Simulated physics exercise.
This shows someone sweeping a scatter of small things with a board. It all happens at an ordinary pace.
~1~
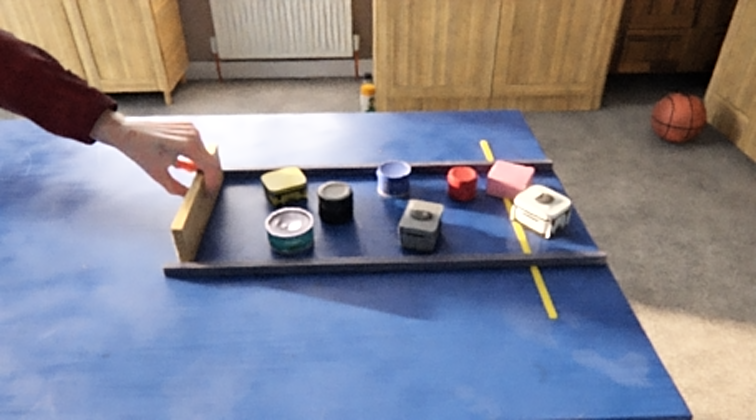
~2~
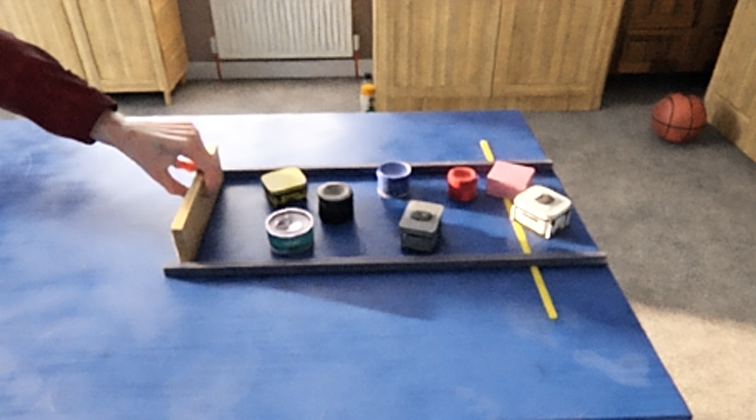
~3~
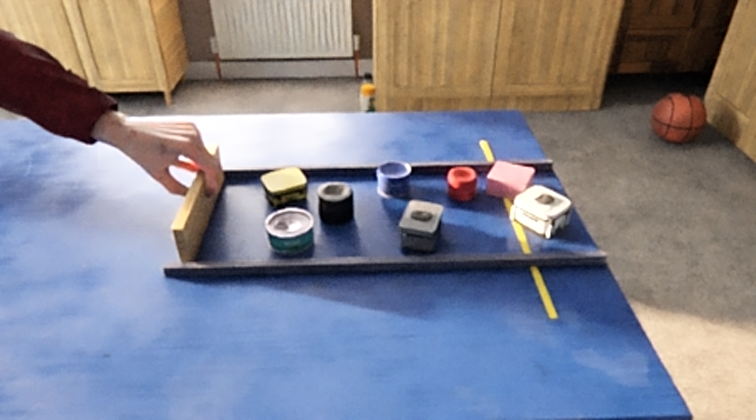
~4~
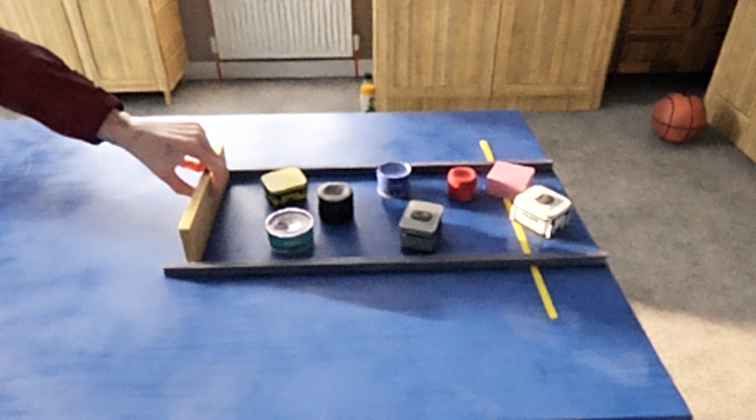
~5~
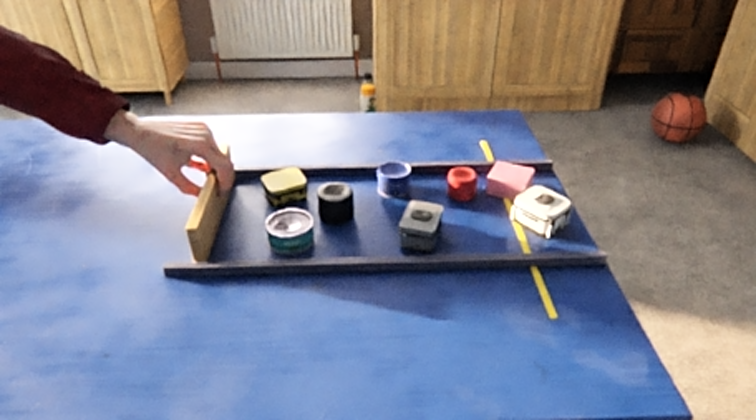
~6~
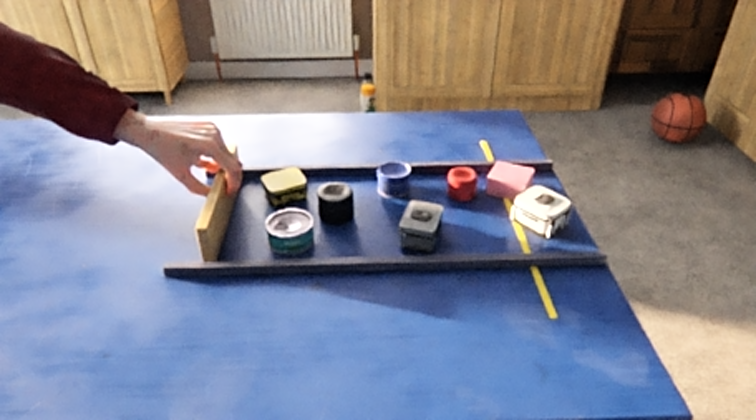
A wooden board, held upright by a hand at the left, slid slightly to the right between two rails on a blue table, while the small pots, lids and blocks ahead stayed still.
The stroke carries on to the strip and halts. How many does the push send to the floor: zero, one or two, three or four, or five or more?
The number that fall off is one or two.
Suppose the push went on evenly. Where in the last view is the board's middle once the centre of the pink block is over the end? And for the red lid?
Its middle is around (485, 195) and around (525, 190).
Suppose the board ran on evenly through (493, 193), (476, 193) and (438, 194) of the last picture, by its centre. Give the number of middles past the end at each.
Past the end: 2, 0 and 0.
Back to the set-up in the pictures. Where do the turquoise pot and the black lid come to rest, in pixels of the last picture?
The turquoise pot at (545, 227), the black lid at (530, 199).
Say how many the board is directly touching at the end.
In contact: 3.
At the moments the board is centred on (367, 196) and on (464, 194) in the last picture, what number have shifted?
At the one place 5, at the other 8.
Soon after, none off yet; white case at rest near (541, 211); pink block at rest near (510, 182); red lid at rest near (463, 184).
In the end, the number that fall off is one or two; gone, pink block and white case.
